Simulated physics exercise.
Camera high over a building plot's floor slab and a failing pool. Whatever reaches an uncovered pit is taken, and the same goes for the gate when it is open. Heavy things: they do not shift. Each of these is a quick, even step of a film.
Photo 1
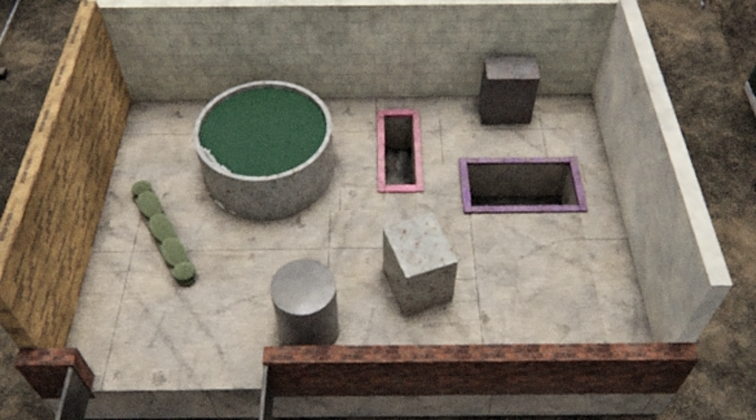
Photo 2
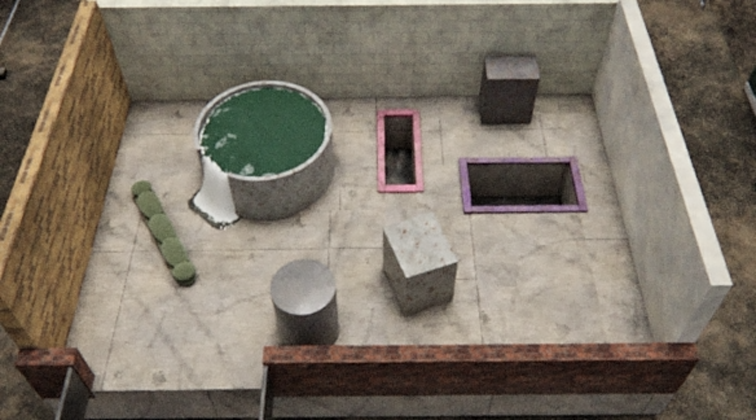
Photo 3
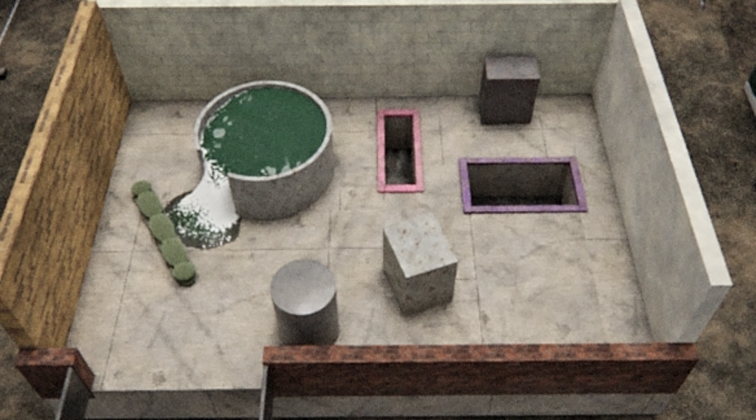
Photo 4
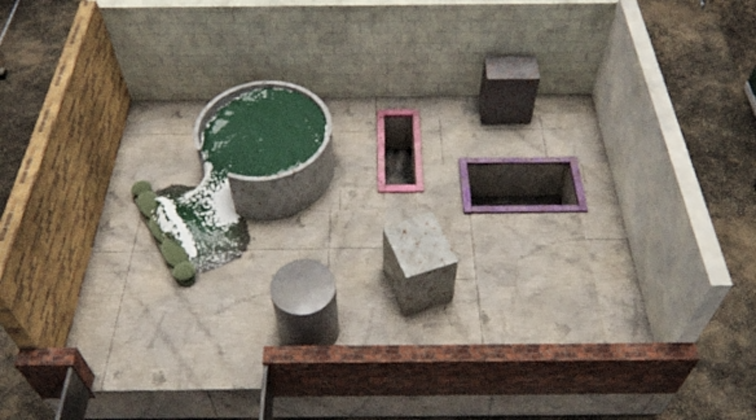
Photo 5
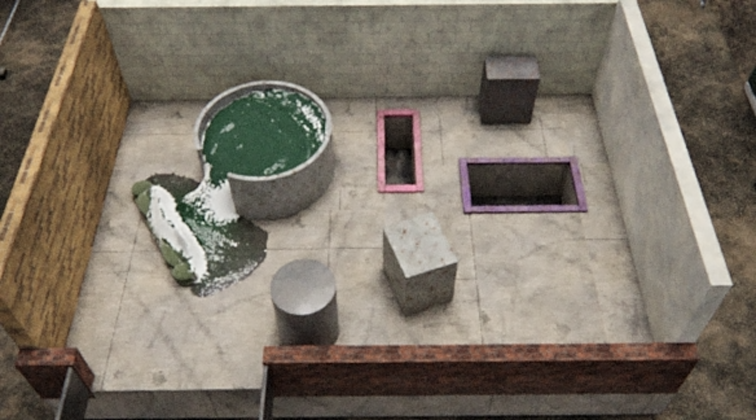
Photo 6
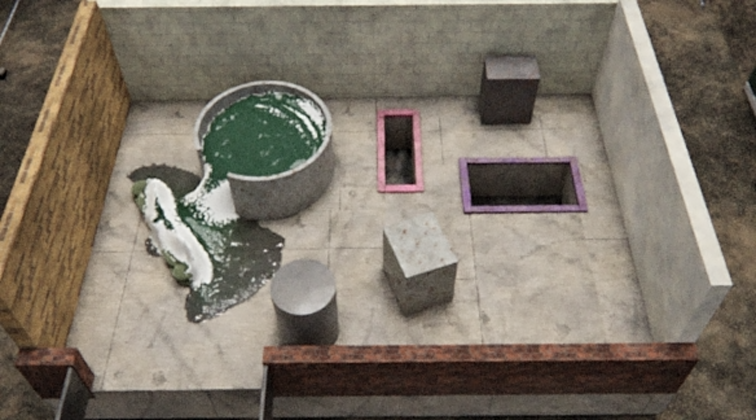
On a walled concrete floor slab, green water in a round pool pours through a gap at its lower left, reaches a row of rounded green bushes, froths white against them, and spreads past both ends and toward a gray cylinder.
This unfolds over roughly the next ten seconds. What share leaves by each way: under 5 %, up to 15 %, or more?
One by one: The gate passes fifteen per cent; the purple pit fails to reach five per cent; the pink pit fails to reach five per cent.
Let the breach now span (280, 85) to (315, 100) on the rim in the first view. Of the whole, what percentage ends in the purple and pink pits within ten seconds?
The purple pit takes 14 per cent and the pink pit 20 per cent.
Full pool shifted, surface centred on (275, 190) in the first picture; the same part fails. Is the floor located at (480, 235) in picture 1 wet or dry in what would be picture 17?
At that place: Clear.
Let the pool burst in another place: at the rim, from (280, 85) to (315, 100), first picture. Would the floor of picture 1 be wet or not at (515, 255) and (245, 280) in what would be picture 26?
Respectively: Spared and spared.
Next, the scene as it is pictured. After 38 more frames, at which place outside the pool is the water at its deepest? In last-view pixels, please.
It should be roughly at (180, 226).
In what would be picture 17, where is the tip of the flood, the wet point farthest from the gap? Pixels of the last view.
The wet edge reaches furthest near (416, 370).
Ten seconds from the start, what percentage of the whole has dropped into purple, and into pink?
Close to 0 per cent, and close to 0 per cent.
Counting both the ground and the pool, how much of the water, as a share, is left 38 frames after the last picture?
74 %.
A moment on, water covers 30 % of the floor; the gate 0 %, the purple pit 0 %, the pink pit 0 %.
Next, water covers 40 % of the floor; the gate 6 %, the purple pit 0 %, the pink pit 0 %.
Then, water covers 50 % of the floor; the gate 14 %, the purple pit 0 %, the pink pit 0 %.
Later, water covers 65 % of the floor; the gate 25 %, the purple pit 0 %, the pink pit 0 %.
In the end, water covers 90 % of the floor; the gate 34 %, the purple pit 0 %, the pink pit 1 %.
